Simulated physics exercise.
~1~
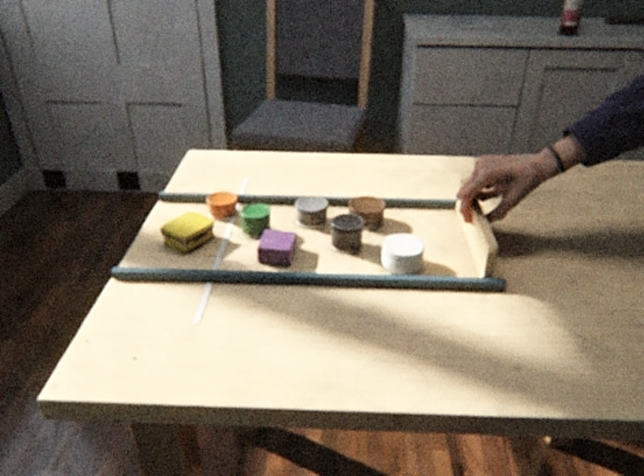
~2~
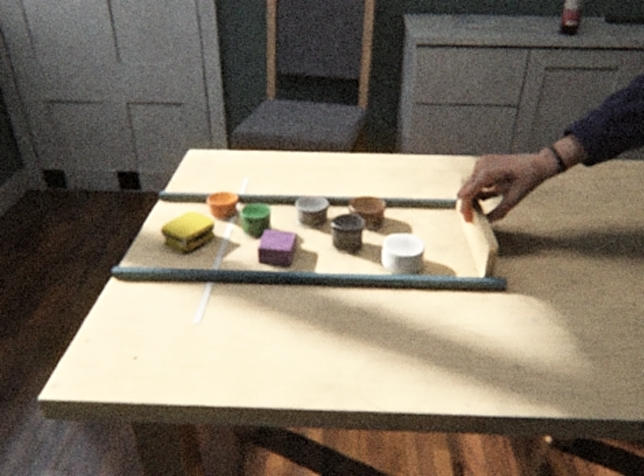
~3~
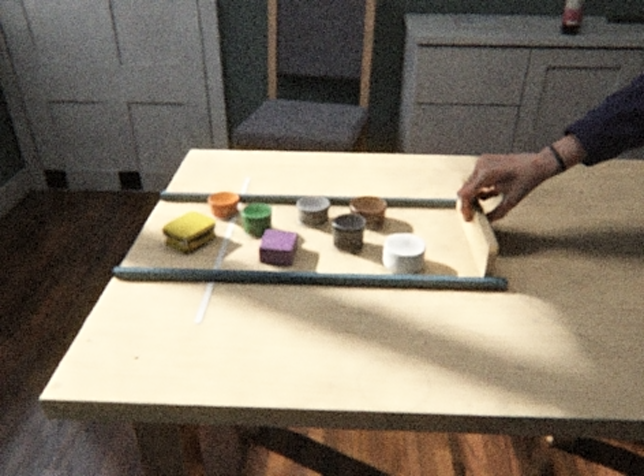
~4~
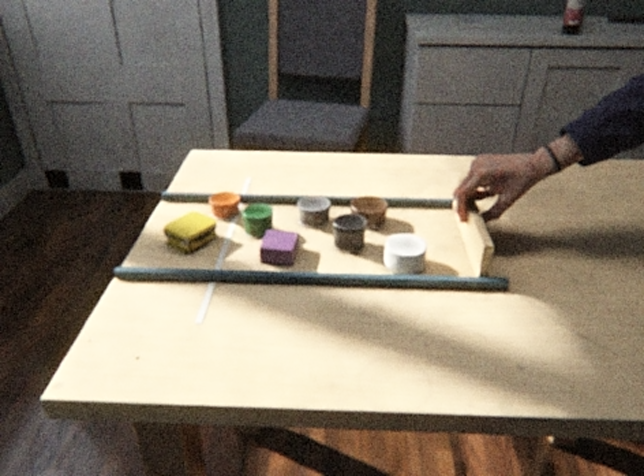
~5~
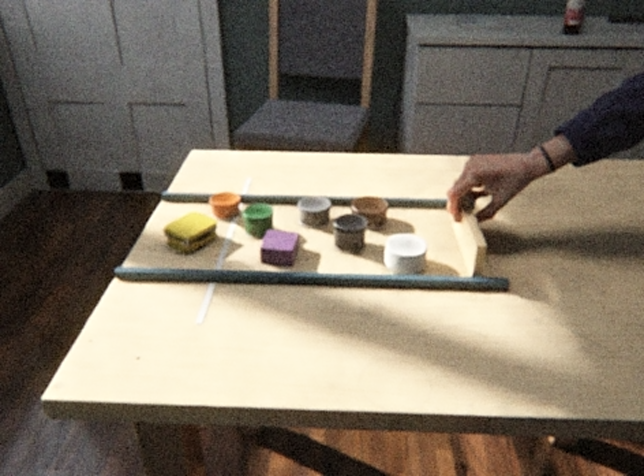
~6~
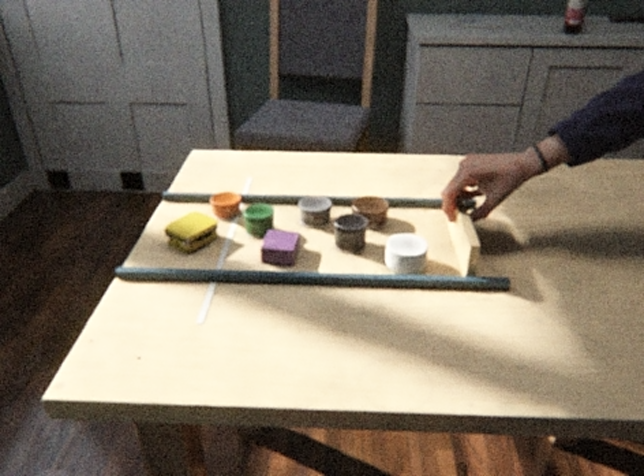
In the video, a hand holds an upright board at the right end of two dark rails on a table, then slides it slightly left toward small pots, a yellow case and a purple block, which stay in place.
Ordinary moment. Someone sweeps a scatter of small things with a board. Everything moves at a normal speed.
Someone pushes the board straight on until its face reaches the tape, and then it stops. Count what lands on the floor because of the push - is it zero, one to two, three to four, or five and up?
The count is zero.
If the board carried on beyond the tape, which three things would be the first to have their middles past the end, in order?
The orange pot goes first, followed by the yellow case and then the grey pot.
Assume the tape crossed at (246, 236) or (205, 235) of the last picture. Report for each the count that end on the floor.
First try 0, second try 2.
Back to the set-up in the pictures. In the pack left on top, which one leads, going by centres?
The one is the orange pot.
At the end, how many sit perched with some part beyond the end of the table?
I'd put it at 2.
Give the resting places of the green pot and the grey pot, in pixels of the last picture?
(195, 218), and the other (185, 206).
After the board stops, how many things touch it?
It is in contact with 3.
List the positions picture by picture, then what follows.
Yellow case (189, 233); orange pot (223, 206); green pot (256, 221); board (475, 226); tape (226, 236), in the first frame.
Orange pot (223, 206); board (475, 225), in the second frame.
Green pot (258, 221); grey pot (313, 212), in the third frame.
Yellow case (192, 233); black pot (350, 233), in the fourth frame.
Orange pot (226, 206); purple block (280, 247), in the fifth frame.
Yellow case (193, 233); orange pot (226, 206); green pot (260, 221); board (459, 224); tape (230, 236), in the sixth frame.
A little later, none off yet; yellow case at rest near (193, 233); orange pot at rest near (226, 206); green pot at rest near (260, 221).
Next, none off yet; yellow case at rest near (193, 233); orange pot at rest near (226, 206); green pot at rest near (254, 223).
Later still, none off yet; yellow case moving near (186, 231); orange pot shifted about its own width near (187, 204); green pot shifted about its own width near (225, 219).
When it is over, the number that fall off is zero.
